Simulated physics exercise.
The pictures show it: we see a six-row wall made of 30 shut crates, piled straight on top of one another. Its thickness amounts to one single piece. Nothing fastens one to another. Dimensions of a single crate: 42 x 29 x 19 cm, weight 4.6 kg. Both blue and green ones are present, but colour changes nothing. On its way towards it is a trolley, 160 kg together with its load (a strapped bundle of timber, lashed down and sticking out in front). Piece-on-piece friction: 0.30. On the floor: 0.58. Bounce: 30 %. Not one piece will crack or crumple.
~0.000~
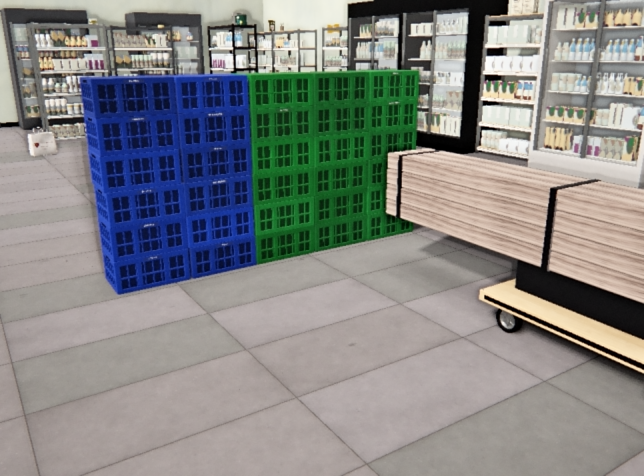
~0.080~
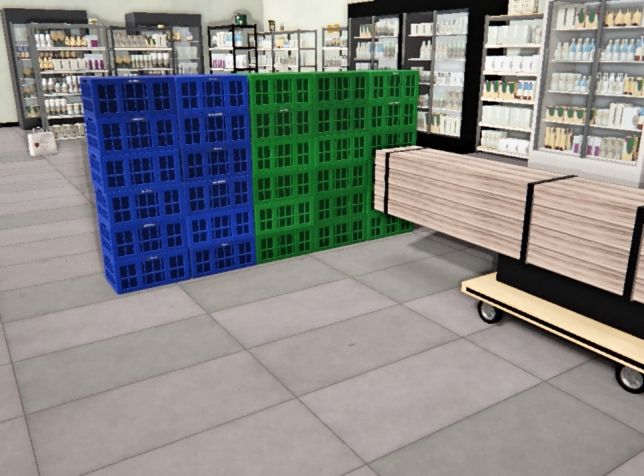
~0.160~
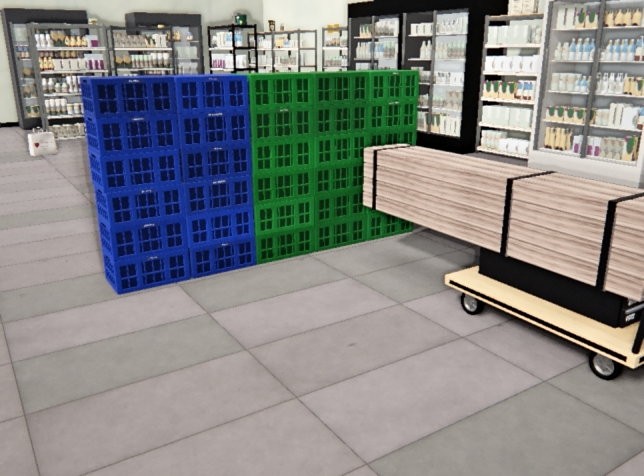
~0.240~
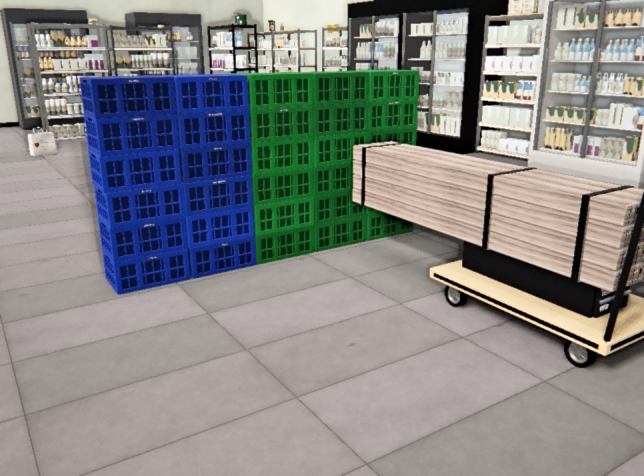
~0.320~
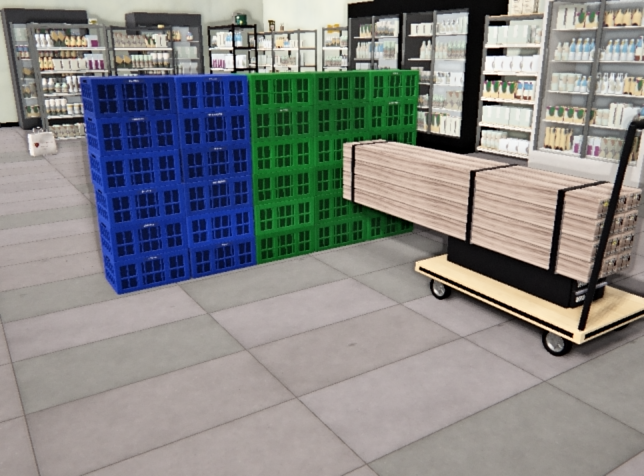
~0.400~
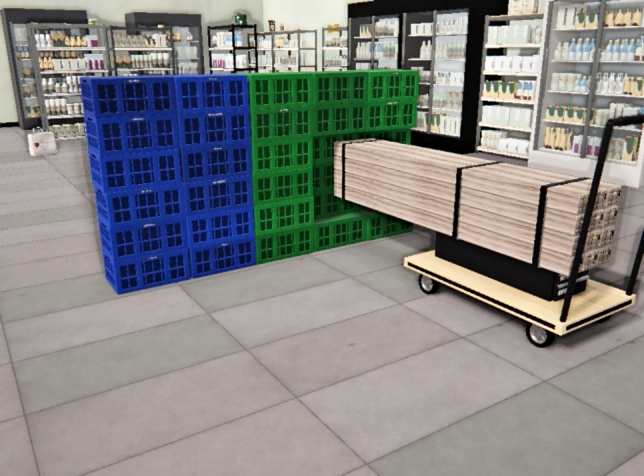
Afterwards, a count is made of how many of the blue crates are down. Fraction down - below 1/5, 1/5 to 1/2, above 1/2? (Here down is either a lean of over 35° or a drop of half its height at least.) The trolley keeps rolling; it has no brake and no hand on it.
Below 1/5.
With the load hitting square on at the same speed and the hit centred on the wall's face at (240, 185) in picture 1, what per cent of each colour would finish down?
Result - blue: 40 %; green: 30 %.
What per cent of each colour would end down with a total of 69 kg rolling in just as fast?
Result: Blue 0 and green 60 in a hundred.
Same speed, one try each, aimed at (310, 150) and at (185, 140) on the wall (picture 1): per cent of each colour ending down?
Blue 0 then 50, green 40 then 0 per cent.
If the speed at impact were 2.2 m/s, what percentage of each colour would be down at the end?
Share down, in per cent: Blue 0, green 50.
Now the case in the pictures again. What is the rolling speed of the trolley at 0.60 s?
About 1.0 m/s.
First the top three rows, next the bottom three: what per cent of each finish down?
From above it's 40%, from below it's 30%.
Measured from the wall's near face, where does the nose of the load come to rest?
120 cm past it.
After 0.60 s, load 31 cm past the wall's line, still rolling; none of the 12 blue crates down (0 of 30 in all colours); top blue crate unmoved.
After 0.98 s, load 65 cm past the wall's line, still rolling; none of the 12 blue crates down (4 of 30 in all colours); top blue crate unmoved.
After 1.40 s, load 97 cm past the wall's line, still rolling; none of the 12 blue crates down (10 of 30 in all colours); top blue crate unmoved.
After 1.88 s, load 1.17 m past the wall's line, still rolling; none of the 12 blue crates down (10 of 30 in all colours); top blue crate unmoved.
At rest (3.0 s), load 1.21 m past the wall's line, stopped; none of the 12 blue crates down (10 of 30 in all colours); top blue crate unmoved; top green crate unmoved. That is 0 per cent. As the last picture would show them, middles, top blue crate near (128, 96), top green crate near (269, 90).
